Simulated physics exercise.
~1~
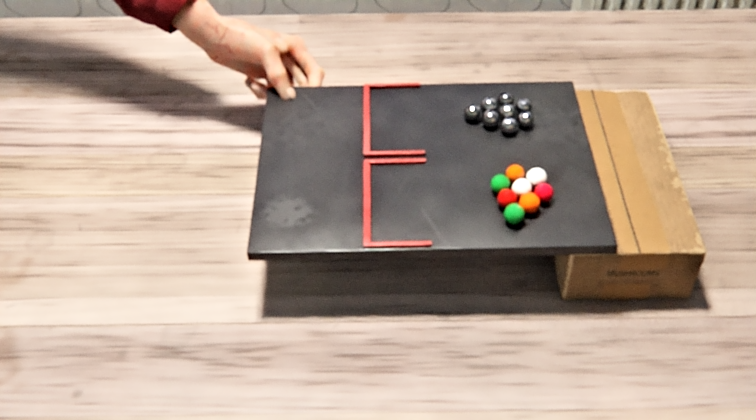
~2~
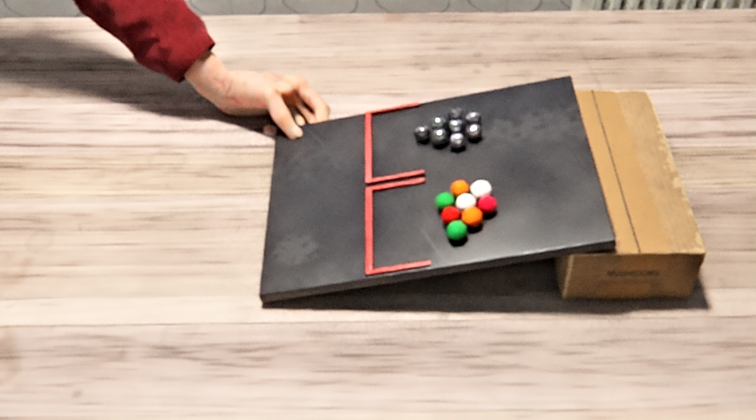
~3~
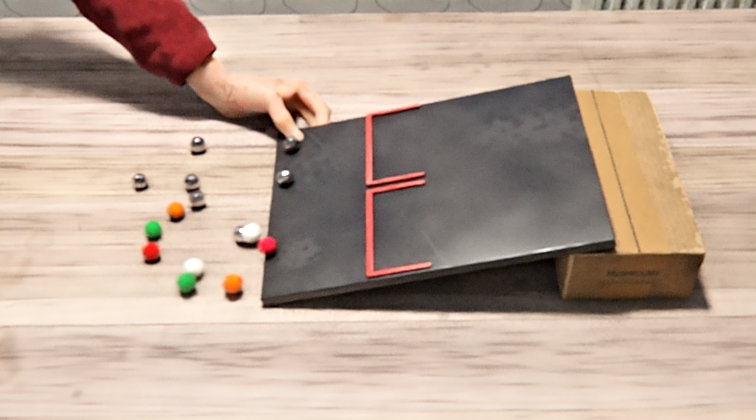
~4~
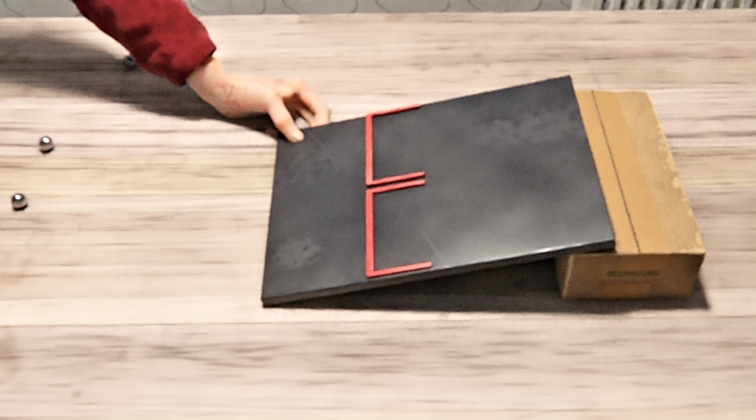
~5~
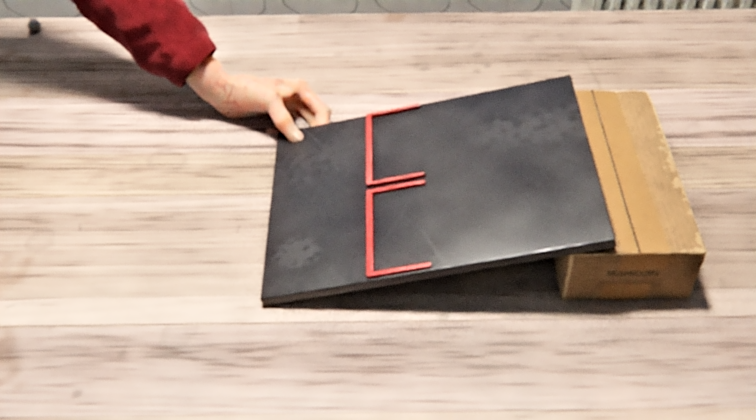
Coloured and dark shiny balls rolling left down a black board as a hand lowers its end, passing red barriers and leaving view.
